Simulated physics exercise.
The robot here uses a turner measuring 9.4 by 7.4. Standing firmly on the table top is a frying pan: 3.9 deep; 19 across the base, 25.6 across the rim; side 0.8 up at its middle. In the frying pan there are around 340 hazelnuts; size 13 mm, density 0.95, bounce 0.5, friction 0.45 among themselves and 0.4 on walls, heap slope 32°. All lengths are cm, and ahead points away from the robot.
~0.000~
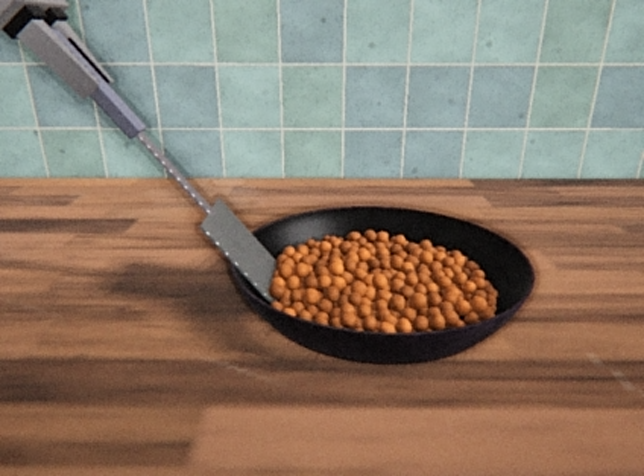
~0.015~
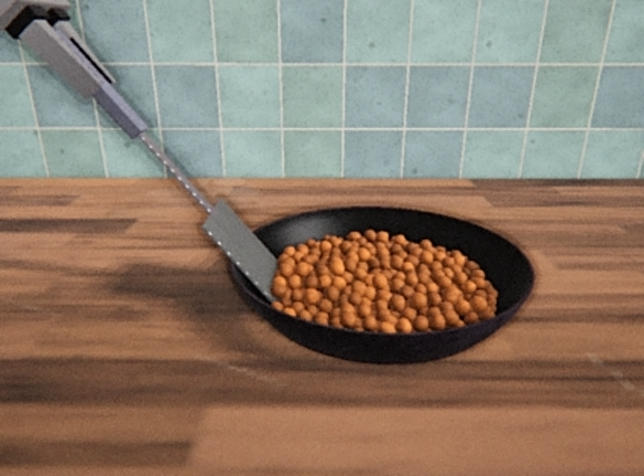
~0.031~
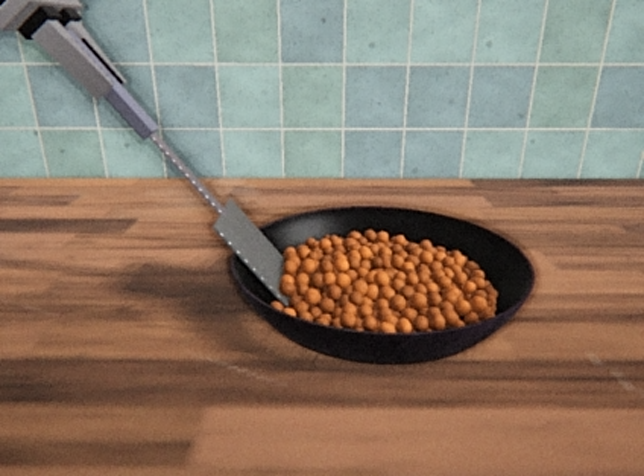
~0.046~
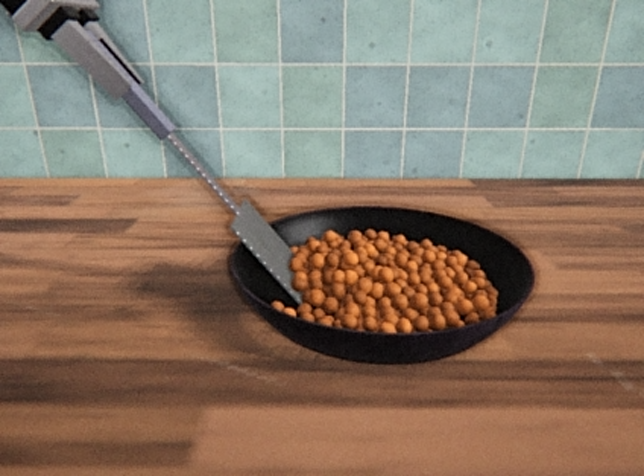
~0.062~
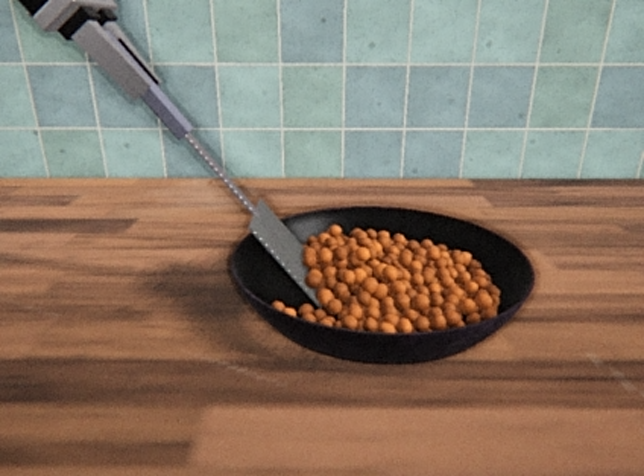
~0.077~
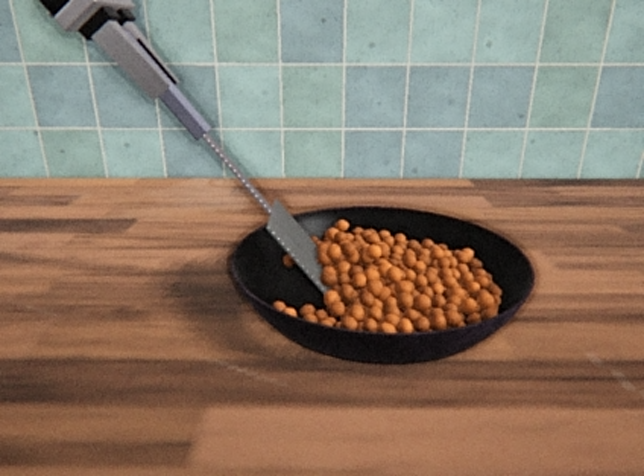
We see a robot arm holding a grey turner at the left side of a black frying pan of round brown hazelnuts; after barely moving at first, the blade slides right, pushing the heap and leaving a few behind.
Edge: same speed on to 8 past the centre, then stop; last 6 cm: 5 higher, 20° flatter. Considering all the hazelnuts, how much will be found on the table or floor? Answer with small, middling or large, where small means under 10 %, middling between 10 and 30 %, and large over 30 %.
It is middling.
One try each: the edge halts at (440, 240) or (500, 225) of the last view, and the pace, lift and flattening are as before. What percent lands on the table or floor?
First try about 15 percent, second about 25 percent.
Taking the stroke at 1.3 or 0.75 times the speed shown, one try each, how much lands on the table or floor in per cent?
Roughly 25 percent for the first try, 15 percent for the second.
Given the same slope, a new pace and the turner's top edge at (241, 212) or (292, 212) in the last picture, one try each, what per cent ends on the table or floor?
5 % and 20 %.
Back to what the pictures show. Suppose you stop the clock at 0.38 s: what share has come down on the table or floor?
Some 20 per cent of the load.
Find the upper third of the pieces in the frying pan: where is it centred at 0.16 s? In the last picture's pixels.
The middle sits at approx. (431, 255).
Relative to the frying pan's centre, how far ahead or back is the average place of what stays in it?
Ahead of centre, near 3.5 centimetres.
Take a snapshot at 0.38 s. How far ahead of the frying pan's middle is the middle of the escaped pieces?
22 cm.
After 0.12 s, sloping 52°, highest piece 6 above the table; 342 in the frying pan.
After 0.16 s, sloping 45°, highest piece 7 above the table; 342 in the frying pan.
After 0.38 s, sloping 32°, highest piece 4 above the table; 271 in the frying pan, 71 on the table or floor.
After 1.43 s, sloping 32°, highest piece 4 above the table; 271 in the frying pan, 71 on the table or floor.
In the end, 271 in the frying pan, 71 on the table or floor. That is 21 % on the table or floor.
